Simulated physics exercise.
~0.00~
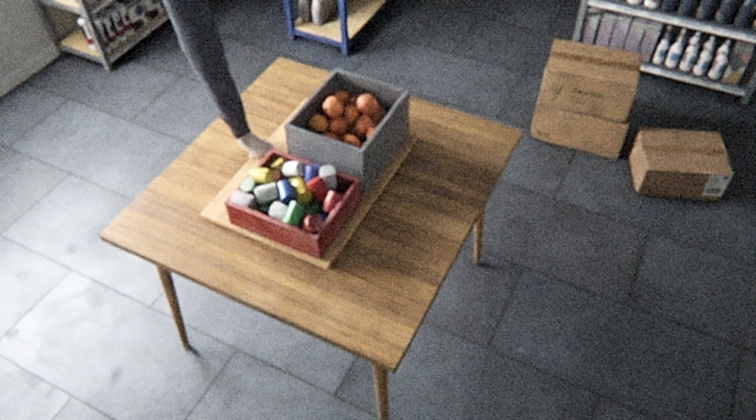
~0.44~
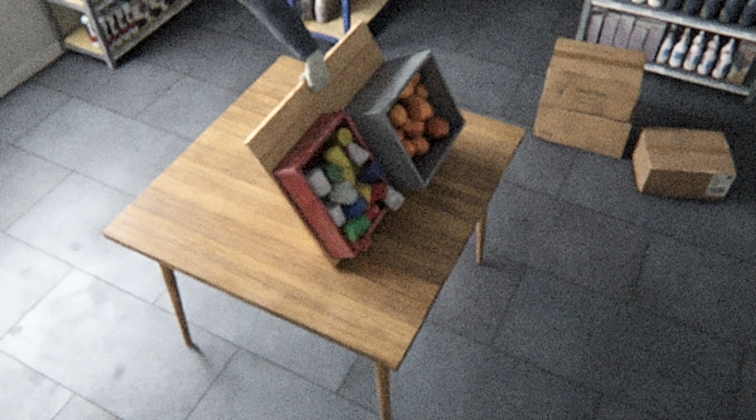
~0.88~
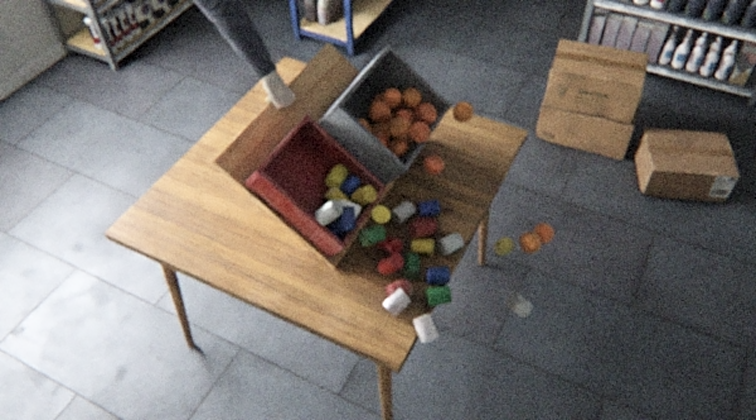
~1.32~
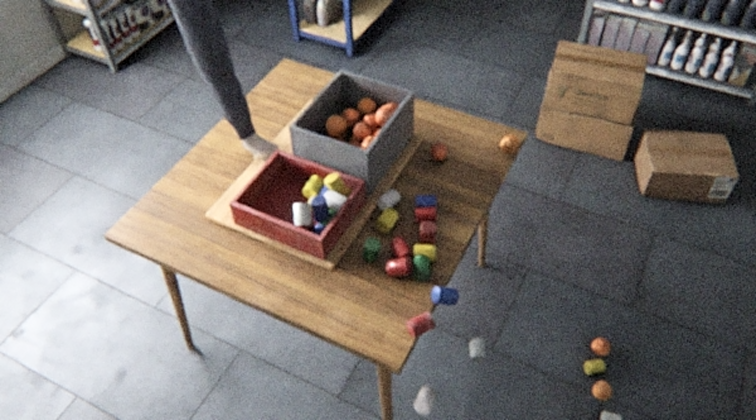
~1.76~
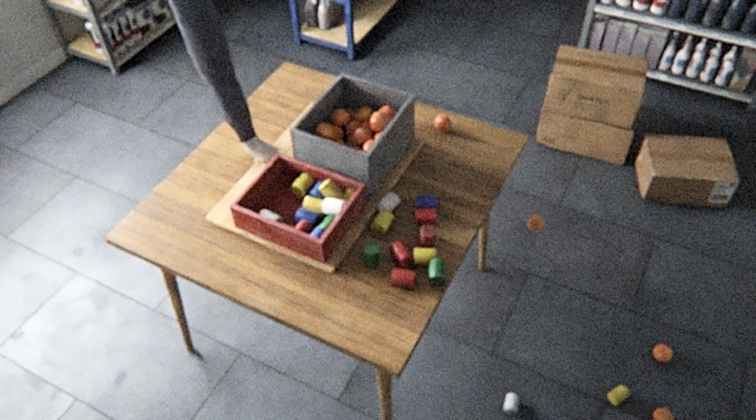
A plywood board carrying a red tote of colourful jars and a grey tote of oranges is tipped steeply up from the left by a hand, spilling many jars and a few oranges across the table and floor, then lowered flat with the red tote partly emptied and most oranges still inside the grey one.
